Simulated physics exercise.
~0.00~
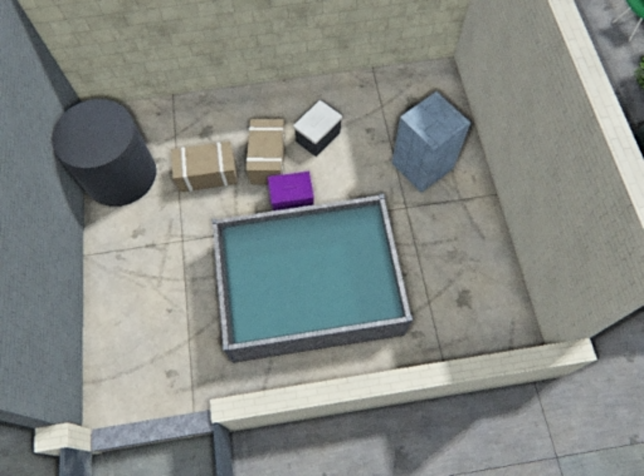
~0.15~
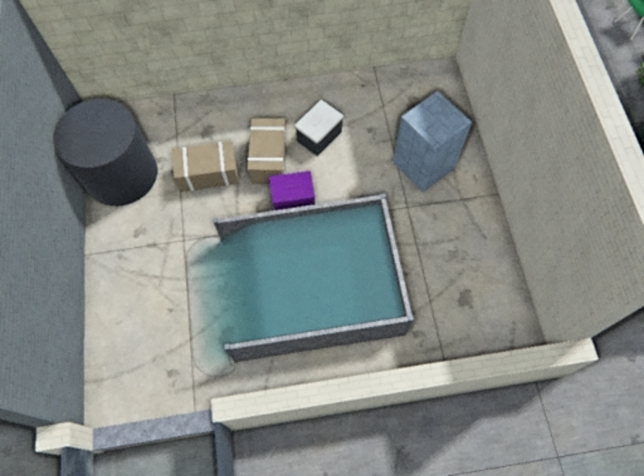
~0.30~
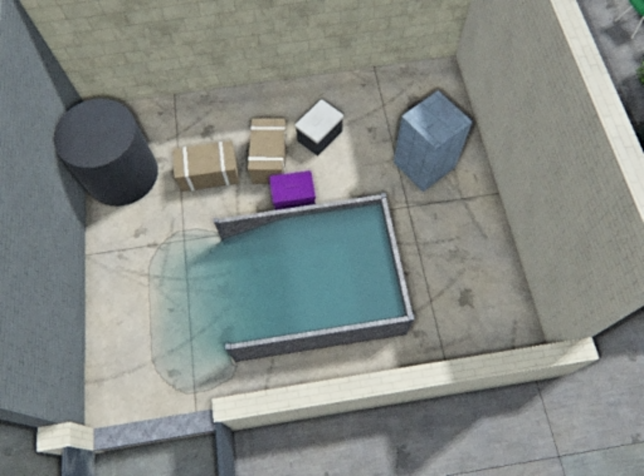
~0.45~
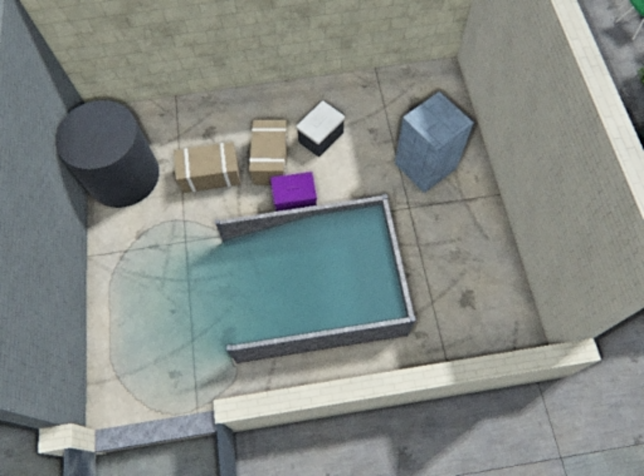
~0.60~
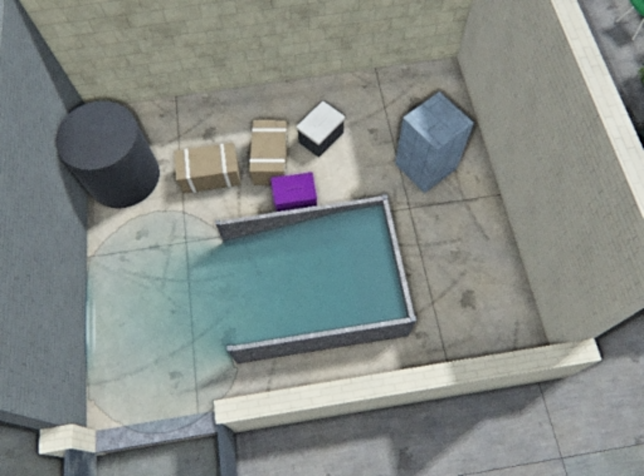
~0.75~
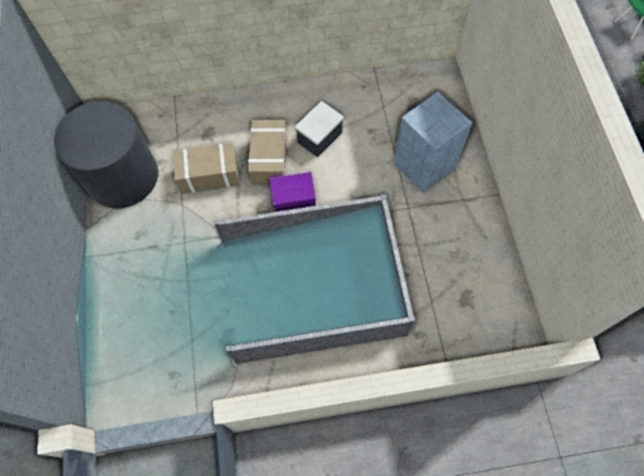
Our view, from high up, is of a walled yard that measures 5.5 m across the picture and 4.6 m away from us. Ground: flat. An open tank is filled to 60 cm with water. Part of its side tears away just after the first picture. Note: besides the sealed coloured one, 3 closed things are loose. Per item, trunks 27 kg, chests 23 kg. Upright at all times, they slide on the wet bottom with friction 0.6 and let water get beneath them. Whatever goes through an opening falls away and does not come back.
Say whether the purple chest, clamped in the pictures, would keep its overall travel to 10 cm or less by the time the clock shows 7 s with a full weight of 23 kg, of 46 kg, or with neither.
It would with 46 kg but not 23 kg.
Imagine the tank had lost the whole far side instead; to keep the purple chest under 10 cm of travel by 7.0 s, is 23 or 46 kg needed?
Then neither load is enough.
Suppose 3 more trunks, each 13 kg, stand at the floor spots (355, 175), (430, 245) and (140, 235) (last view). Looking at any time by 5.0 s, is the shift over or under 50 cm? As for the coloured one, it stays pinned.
Taking them one by one: Below the mark; below the mark; above the mark.
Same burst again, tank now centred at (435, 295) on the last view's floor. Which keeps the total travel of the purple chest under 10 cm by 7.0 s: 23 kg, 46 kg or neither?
Well, in that case you need the heavier one.
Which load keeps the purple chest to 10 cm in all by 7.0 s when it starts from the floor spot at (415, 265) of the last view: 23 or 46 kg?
Short version: The lighter already works.
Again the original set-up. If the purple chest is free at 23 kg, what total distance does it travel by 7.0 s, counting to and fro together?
Total path: Roughly 100 cm.
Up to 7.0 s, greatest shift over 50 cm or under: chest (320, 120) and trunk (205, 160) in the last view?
So the first one stays inside and the second one crosses the line.
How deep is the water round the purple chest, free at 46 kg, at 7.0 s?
Depth: Approx. 4 cm.
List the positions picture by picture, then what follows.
In the first picture, the purple chest at (291, 187) rests on the ground; 3.0 m2 under water; 0 of 4 have shifted.
In the second picture, the purple chest at (292, 187), on the bottom; 3.9 m2 under water; 0 of 4 have shifted.
In the third picture, the purple chest at (292, 186) rests on the ground; 4.8 m2 under water; 0 of 4 have shifted.
In the fourth picture, the purple chest at (294, 188), on the bottom; 6.1 m2 under water; 0 of 4 have shifted.
In the fifth picture, the purple chest at (294, 188) rests on the ground; water covers 7.4 m2; 0 of 4 have shifted.
In the sixth picture, the purple chest at (293, 188) rests on the ground; 8.0 m2 under water; 0 of 4 have shifted.
After 1.4 s the purple chest would be 0 cm from its start with 23 kg and 0 cm from its start with 46 kg; 0 cm of water round it then.
After 3.1 s the purple chest would be 28 cm from its start with 23 kg and 0 cm from its start with 46 kg; 9 cm of water round it then.
After 4.9 s the purple chest would be 98 cm from its start with 23 kg and 0 cm from its start with 46 kg; 4 cm of water round it then.
After 7.0 s the purple chest would be 98 cm from its start with 23 kg and 0 cm from its start with 46 kg; 4 cm of water round it then.
